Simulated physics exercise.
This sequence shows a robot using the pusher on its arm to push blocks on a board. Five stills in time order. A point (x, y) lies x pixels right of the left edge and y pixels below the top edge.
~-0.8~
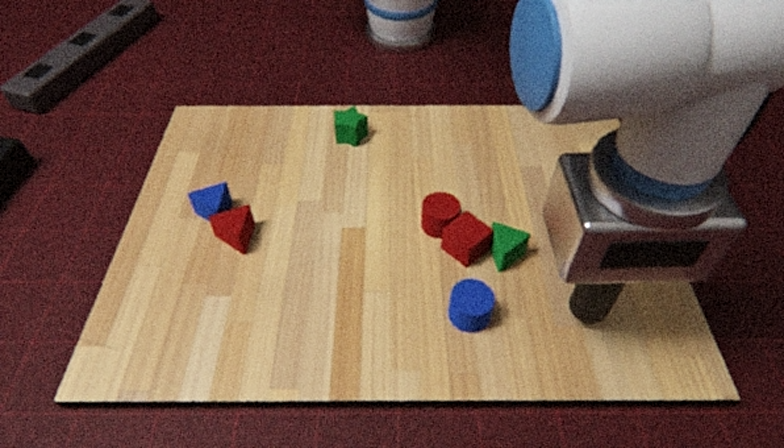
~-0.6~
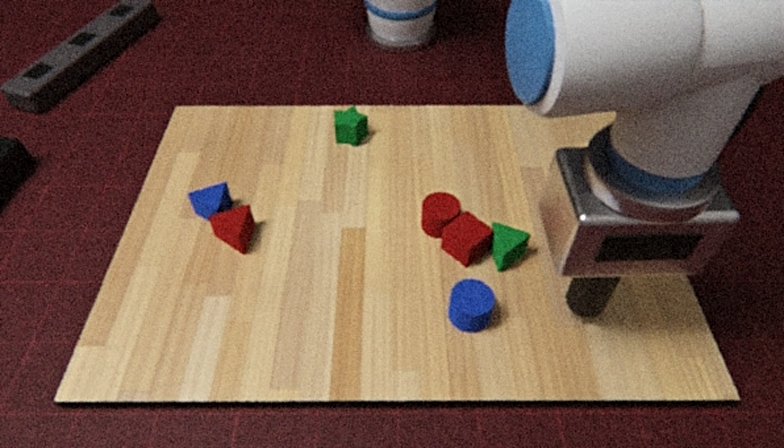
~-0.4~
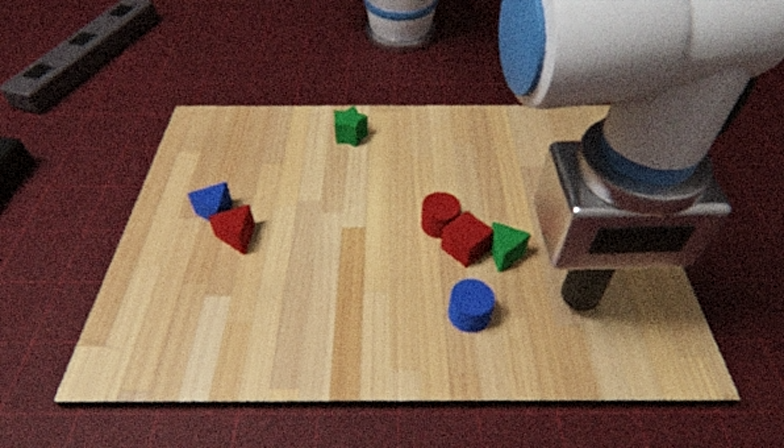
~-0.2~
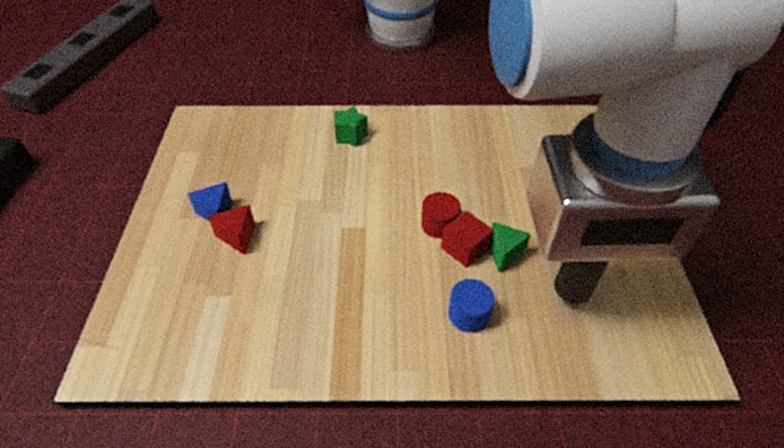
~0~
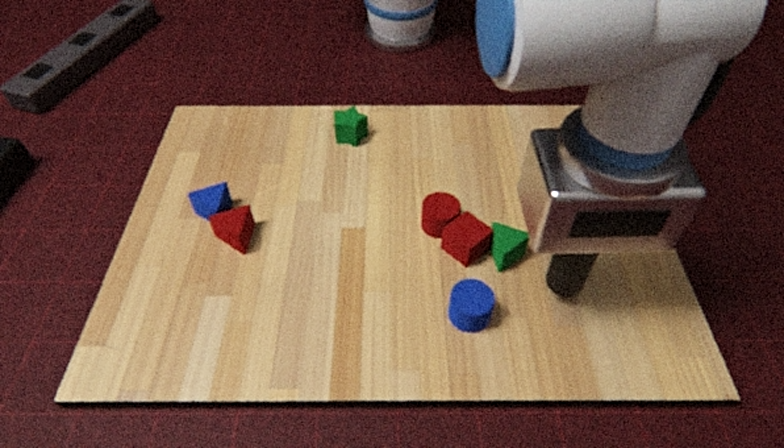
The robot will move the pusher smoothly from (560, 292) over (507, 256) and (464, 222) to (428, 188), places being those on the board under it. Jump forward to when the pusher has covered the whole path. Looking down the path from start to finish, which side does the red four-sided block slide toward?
The left.
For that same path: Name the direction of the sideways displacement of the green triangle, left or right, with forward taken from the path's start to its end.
It goes toward the right-hand side.
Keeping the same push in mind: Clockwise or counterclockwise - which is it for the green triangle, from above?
The answer is clockwise.
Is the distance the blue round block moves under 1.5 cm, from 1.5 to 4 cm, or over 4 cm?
Short of 1.5 cm.
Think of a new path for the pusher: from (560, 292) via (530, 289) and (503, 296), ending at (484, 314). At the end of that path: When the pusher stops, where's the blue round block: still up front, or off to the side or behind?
Once the path is finished, the blue round block still sits ahead of the pusher.
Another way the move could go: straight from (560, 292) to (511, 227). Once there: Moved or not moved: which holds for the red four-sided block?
It is moved off its spot.
On the path given first. One third of the way, pusher at (509, 247); red round block at (426, 200); red four-sided block at (459, 224), turned 40° anticlockwise; green triangle at (489, 218), turned 15° clockwise.
Two thirds of the way, pusher at (465, 212); red round block at (417, 199); red four-sided block at (443, 220), turned 85° anticlockwise; green triangle at (447, 184).
At the end, pusher at (428, 179); red round block at (417, 199); red four-sided block at (442, 220), turned 85° anticlockwise; blue round block in place; green triangle at (417, 151), turned 20° clockwise.
